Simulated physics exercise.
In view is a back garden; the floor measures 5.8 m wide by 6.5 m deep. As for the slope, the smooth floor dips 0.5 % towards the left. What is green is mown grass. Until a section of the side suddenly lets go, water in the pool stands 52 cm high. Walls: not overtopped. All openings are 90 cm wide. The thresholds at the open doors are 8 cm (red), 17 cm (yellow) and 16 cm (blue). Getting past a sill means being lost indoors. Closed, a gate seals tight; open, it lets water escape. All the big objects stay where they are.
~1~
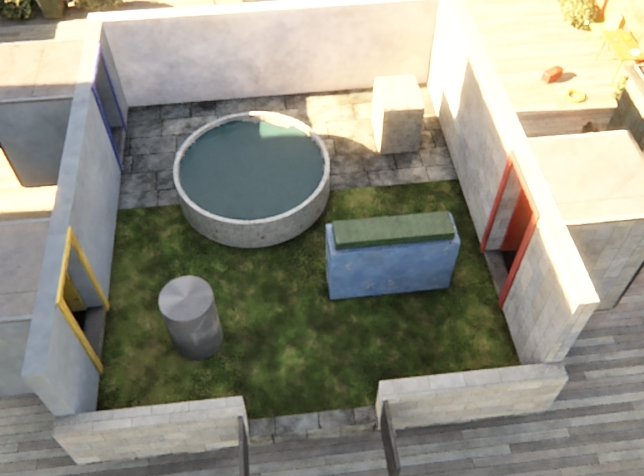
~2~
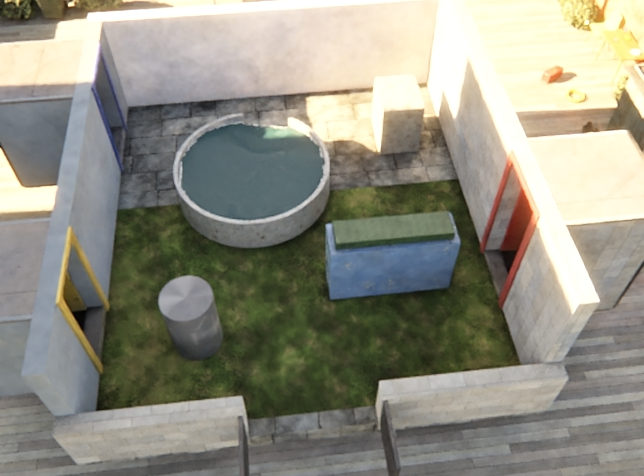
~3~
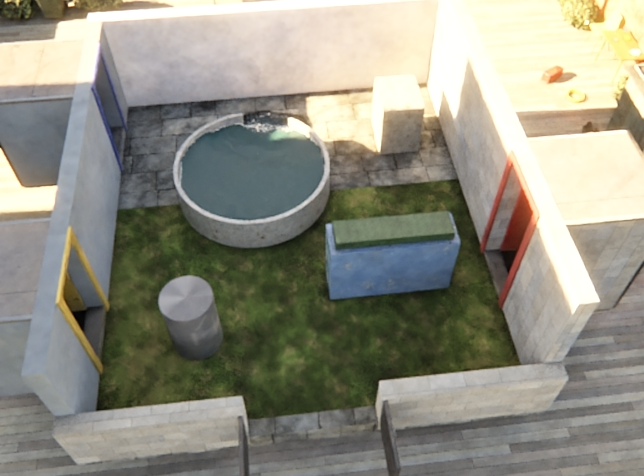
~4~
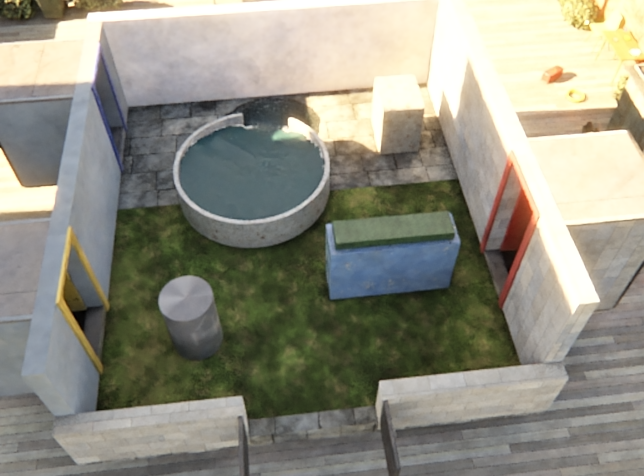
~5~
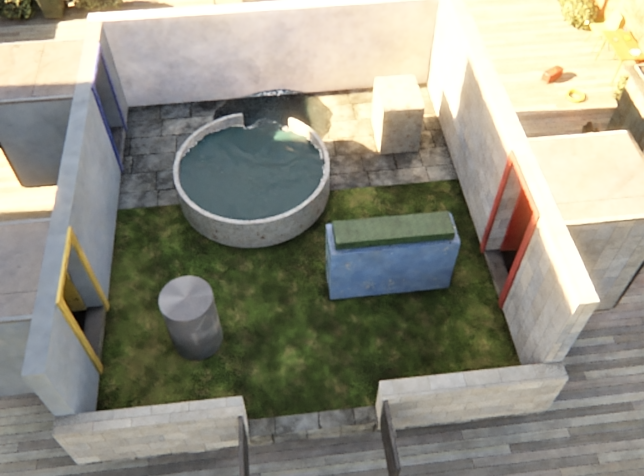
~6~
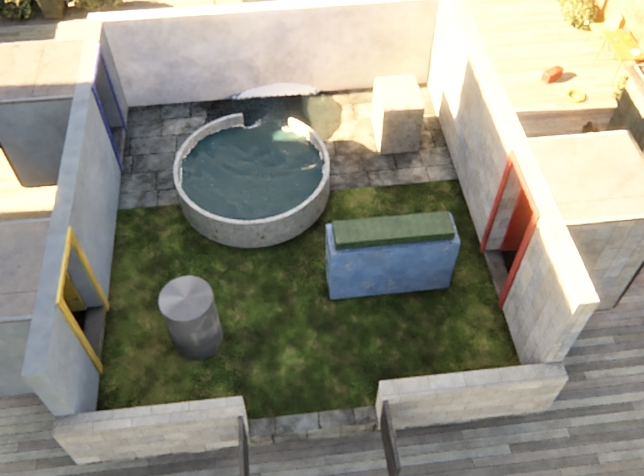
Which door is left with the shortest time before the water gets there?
The blue door.
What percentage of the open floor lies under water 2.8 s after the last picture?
Roughly 35 percent.
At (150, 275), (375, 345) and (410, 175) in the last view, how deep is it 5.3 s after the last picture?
Depth readings in turn - 6, 0, 2 cm.
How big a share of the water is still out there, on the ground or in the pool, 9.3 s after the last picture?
Near 100 in a hundred is still there.
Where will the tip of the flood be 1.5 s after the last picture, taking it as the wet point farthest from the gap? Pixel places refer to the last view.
About (425, 83) in the last view.
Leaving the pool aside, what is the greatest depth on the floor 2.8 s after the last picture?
I'd say near 25 centimetres.
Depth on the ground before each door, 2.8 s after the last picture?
Red 0 cm, yellow 0 cm, blue 13 cm.
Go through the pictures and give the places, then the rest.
In the first frame, the pool at (252, 167) is whole and still, 52 cm deep.
In the second frame, the front is at (244, 132), 0.5 m from the gap at (268, 132); 0.2 m2 of floor is under water; 52 cm left at the back of the pool.
In the third frame, water pours out at (268, 134) and has run 0.8 m, to (298, 118); deepest outside 27 cm, 52 cm at the pool's back.
In the fourth frame, the front is at (267, 100), 1.1 m from the gap at (268, 134); 1.4 m2 of floor is under water; 52 cm left at the back of the pool.
In the fifth frame, water pours out at (268, 134) and has run 1.5 m, to (304, 93); deepest outside 28 cm, 52 cm at the pool's back.
In the sixth frame, the front is at (322, 91), 1.7 m from the gap at (268, 133); 2.5 m2 of floor is under water; 52 cm left at the back of the pool.
A moment later water covers 15 % of the floor and is deepest (34 cm) near (271, 102); red door not reached, yellow door not reached, blue door not reached.
Soon after water covers 20 % of the floor and is deepest (32 cm) near (270, 96); red door not reached, yellow door not reached, blue door reached 1.4 s after the last picture.
Next water covers 35 % of the floor and is deepest (25 cm) near (407, 85); red door not reached, yellow door not reached, blue door reached 1.4 s after the last picture.
Later on water covers 65 % of the floor and is deepest (19 cm) near (398, 85); red door reached 3.9 s after the last picture, yellow door reached 4.9 s after the last picture, blue door reached 1.4 s after the last picture.
At the end water covers 90 % of the floor and is deepest (12 cm) near (271, 102); red door reached 3.9 s after the last picture, yellow door reached 4.9 s after the last picture, blue door reached 1.4 s after the last picture.
